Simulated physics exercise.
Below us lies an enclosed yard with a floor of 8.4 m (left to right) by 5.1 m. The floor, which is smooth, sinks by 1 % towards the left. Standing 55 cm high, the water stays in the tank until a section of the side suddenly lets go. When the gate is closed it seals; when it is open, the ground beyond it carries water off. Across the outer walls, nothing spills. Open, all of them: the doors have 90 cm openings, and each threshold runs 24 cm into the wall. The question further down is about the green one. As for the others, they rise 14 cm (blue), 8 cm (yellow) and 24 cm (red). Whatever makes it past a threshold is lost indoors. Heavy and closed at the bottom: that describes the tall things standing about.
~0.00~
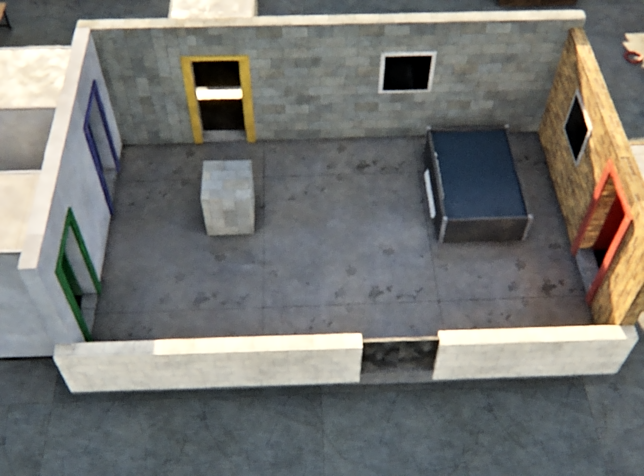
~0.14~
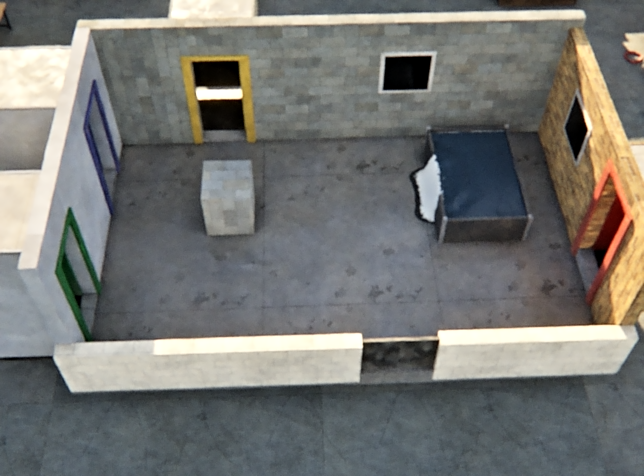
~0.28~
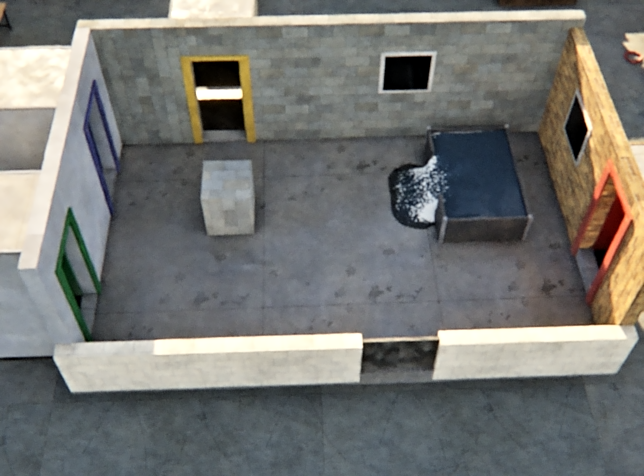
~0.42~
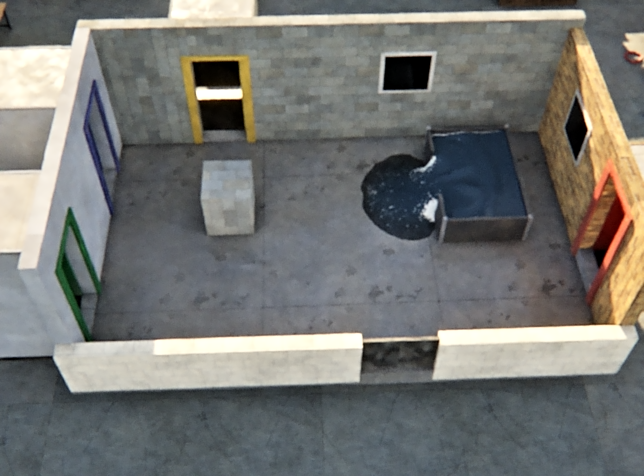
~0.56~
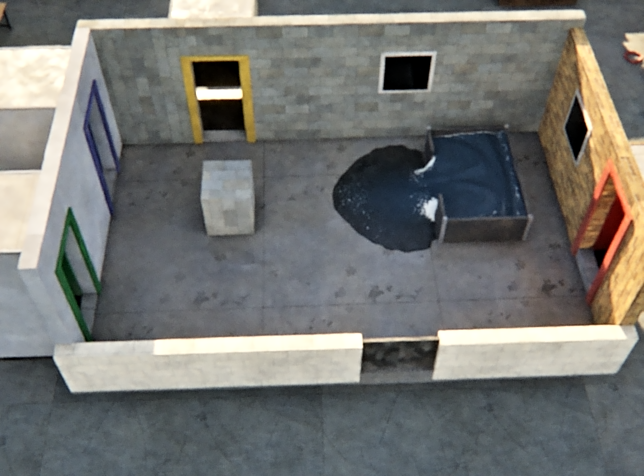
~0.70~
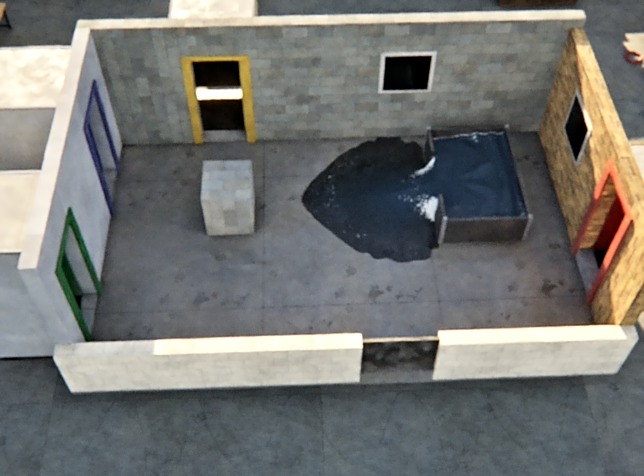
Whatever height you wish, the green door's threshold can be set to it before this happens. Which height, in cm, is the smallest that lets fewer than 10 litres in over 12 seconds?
The smallest is roughly 12 cm.
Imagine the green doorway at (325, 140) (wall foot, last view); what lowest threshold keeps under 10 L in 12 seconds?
Roughly 8.5 cm.
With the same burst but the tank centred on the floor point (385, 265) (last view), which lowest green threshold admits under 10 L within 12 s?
Then about 18 centimetres at the least.
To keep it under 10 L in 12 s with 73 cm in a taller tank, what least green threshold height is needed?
In that case, roughly 16 cm.
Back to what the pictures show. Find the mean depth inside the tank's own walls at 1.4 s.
About 35 cm.
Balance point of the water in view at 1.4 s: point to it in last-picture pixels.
It lies near (421, 194) in the last picture.
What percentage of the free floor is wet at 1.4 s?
Roughly 25 percent.
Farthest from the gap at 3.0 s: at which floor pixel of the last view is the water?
Lab note: Front tip approx. (90, 351).
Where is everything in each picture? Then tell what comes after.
The tank at (477, 174) is whole and still, 55 cm deep; the green door at (80, 283) is dry, in the first picture.
The front is at (421, 215), 0.3 m from the gap at (435, 187); 0.3 m2 of floor is wet, 55 cm left at the back, in the second picture.
The gap is at (435, 189), the front 0.7 m out at (399, 216); the back of the tank holds 55 cm, in the third picture.
The front is at (369, 209), 1.3 m from the gap at (435, 189); 1.9 m2 of floor is wet, 51 cm left at the back, in the fourth picture.
Water pours out at (435, 189) and has run 1.8 m, to (340, 208); about 5 cm deep outside, 46 cm at the back, in the fifth picture.
The gap is at (435, 188), the front 2.4 m out at (308, 201); the back of the tank holds 47 cm; the green door at (80, 283), 6.6 m from the gap, is still 4.4 m from the nearest water, in the sixth picture.
After 1.4 s water covers 25 % of the floor, deepest (31 cm) near (428, 197); it has not reached the green door.
After 3.0 s water covers 55 % of the floor, deepest (32 cm) near (131, 152); 6 cm at the green door, 0 litres in over its 7 cm threshold.
After 12.0 s water covers 85 % of the floor, deepest (10 cm) near (87, 371); 9 cm at the green door, 88 litres in over its 7 cm threshold.
At the green door as built, the water arrived by 2.9 s and peaked near 15 cm at 5.6 s.
Run again over the same 12 s with other heights there, 35 litres in over 9.5 cm, 6 litres over 13 cm. The limit of 10 litres is kept from about 12 cm up.
